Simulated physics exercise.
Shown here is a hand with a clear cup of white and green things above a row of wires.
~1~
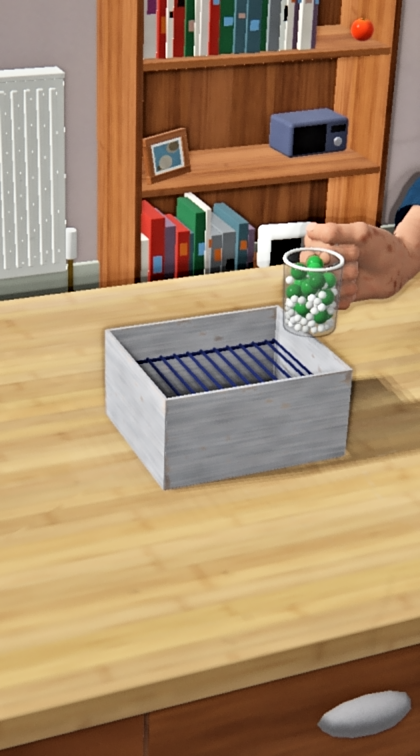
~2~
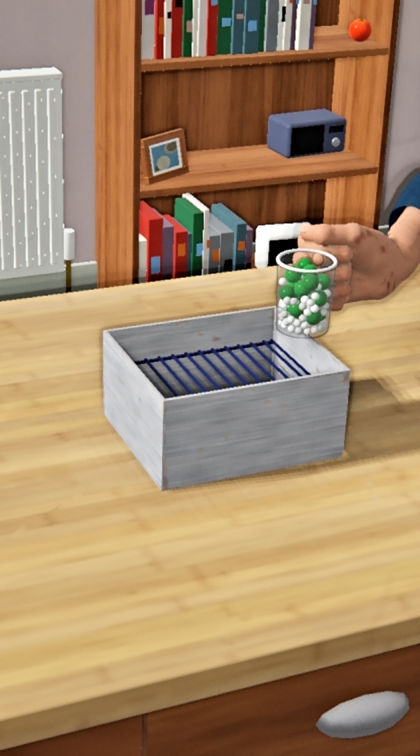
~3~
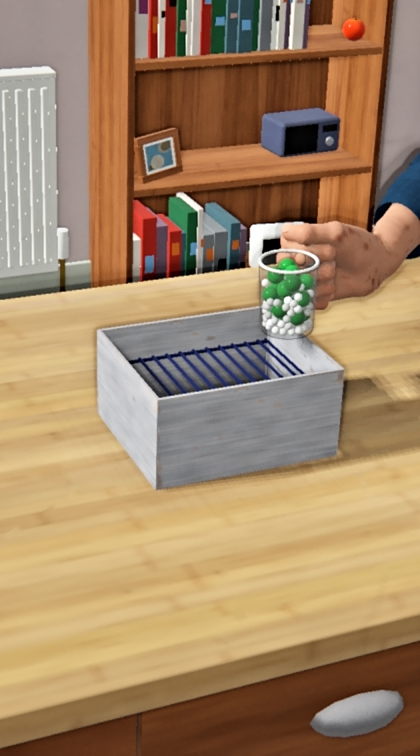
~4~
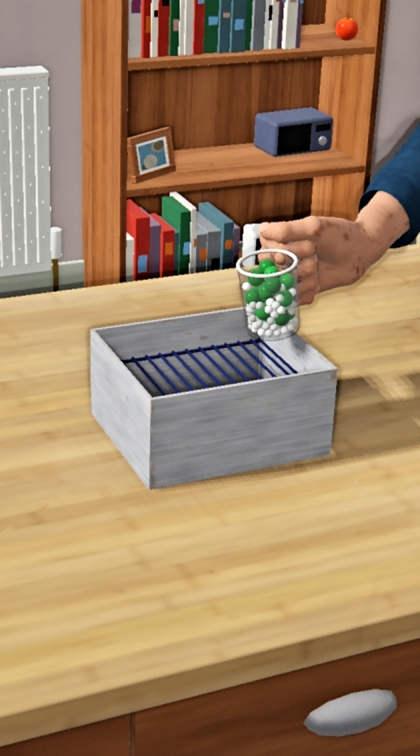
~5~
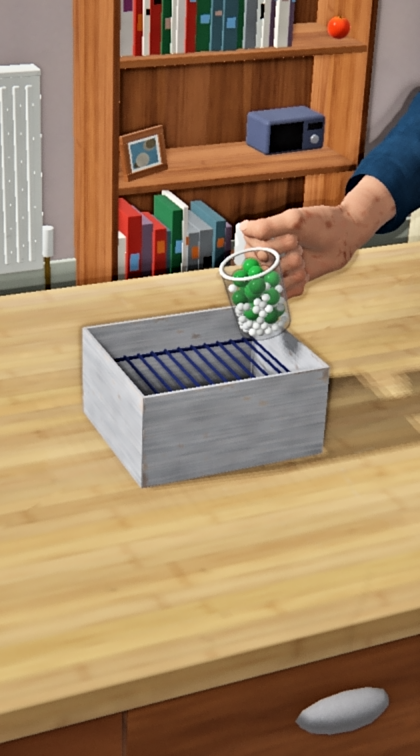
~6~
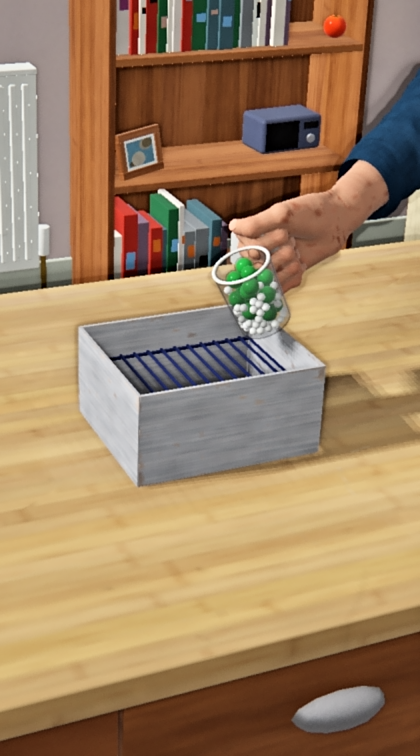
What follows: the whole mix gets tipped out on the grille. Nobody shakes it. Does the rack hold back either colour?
White: Gone through; green: Kept up.
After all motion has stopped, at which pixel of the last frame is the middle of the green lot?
In the last picture its middle settles near (168, 375).
Then, 0.64 s past the last view, white ones, all in the cup; green ones, all in the cup.
Then, 1.20 s past the last view, white ones, most in the cup, a small part on or over the wires; green ones, about half in the cup, about half on or over the wires.
Then, 1.69 s past the last view, white ones, about a quarter on or over the wires, most under the rack, a small part outside the box; green ones, all on or over the wires.
Finally, white ones, nearly all under the rack, a small part outside the box; green ones, all on the wires, none under the rack.
